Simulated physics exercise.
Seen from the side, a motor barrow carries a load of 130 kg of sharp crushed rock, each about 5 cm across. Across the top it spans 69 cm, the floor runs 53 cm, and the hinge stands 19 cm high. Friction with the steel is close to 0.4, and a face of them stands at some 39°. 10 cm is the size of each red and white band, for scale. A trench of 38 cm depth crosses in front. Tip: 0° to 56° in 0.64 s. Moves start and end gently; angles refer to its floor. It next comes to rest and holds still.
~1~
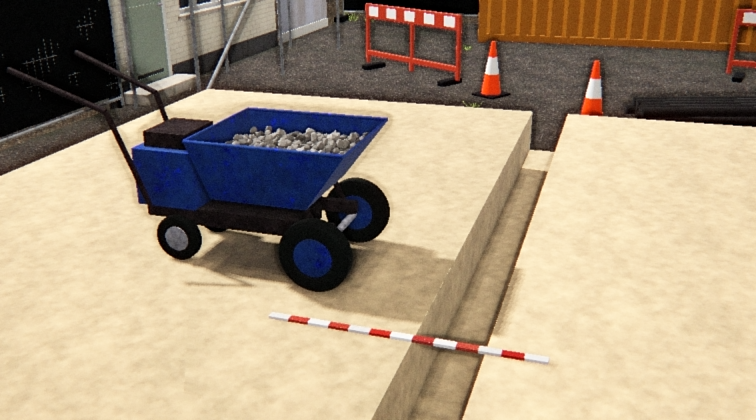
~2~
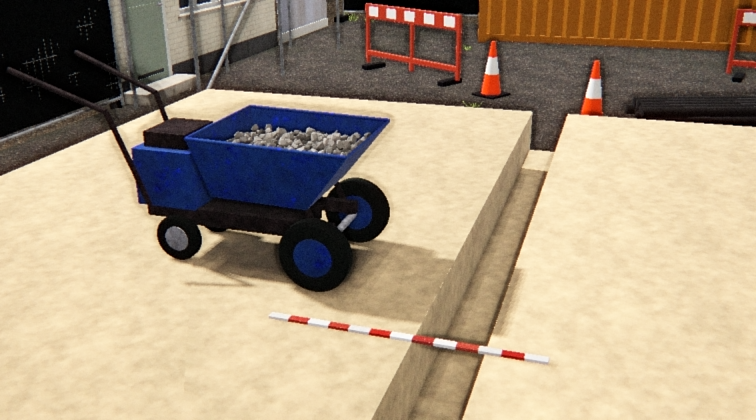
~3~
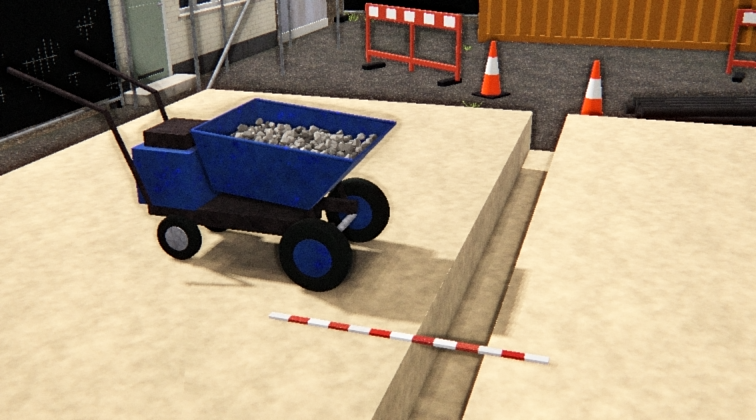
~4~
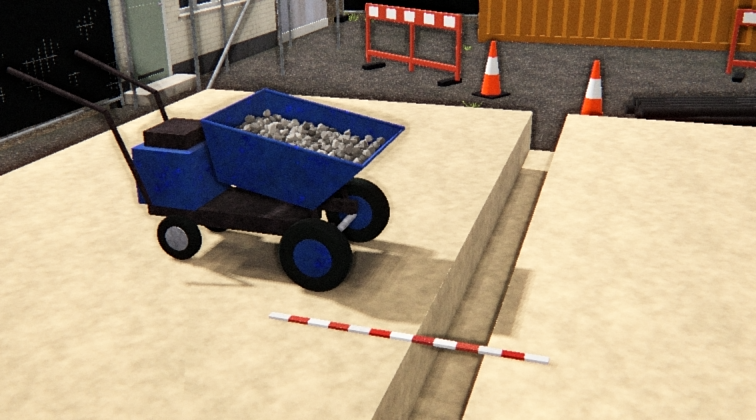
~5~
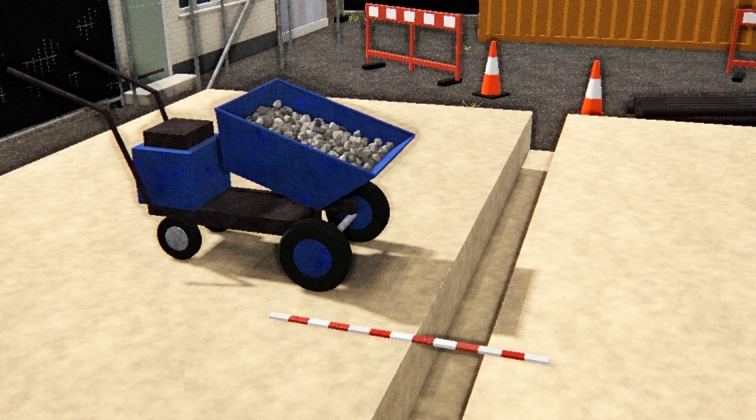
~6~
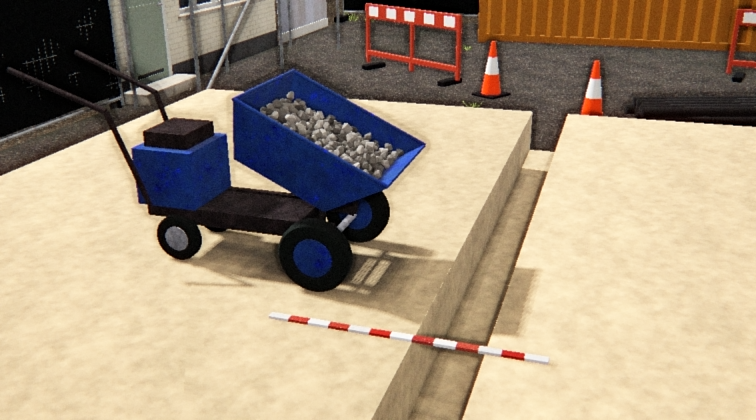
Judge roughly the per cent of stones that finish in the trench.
An estimated 29 per cent finish in the trench.
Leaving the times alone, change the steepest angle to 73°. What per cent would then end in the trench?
Expect roughly 85 per cent.
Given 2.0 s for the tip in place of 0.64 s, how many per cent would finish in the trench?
With that change, it comes to around 0 per cent.
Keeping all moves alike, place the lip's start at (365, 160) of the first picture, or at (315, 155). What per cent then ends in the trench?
From the first place around 20 per cent, from the other around 25.
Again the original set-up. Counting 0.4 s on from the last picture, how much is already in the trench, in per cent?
Close to 0 per cent has got there by then.
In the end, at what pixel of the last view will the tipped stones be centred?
Roughly (481, 342), I'd say.
Then, 0.2 s after the last picture the floor is at 47°, 100 % in the skip; the foremost stones are at (402, 200).
Then, 0.4 s after the last picture the floor is at 56°, 97 % in the skip, 1 % short of the trench, 2 % in the trench; the foremost stones are at (461, 239).
Then, 0.8 s after the last picture the floor is at 56°, 77 % in the skip, 1 % short of the trench, 21 % in the trench, 2 % past the trench; the foremost stones are at (540, 293).
Then, 2.7 s after the last picture the floor is at 56°, 69 % in the skip, 29 % in the trench, 2 % past the trench; the foremost stones are at (582, 300).
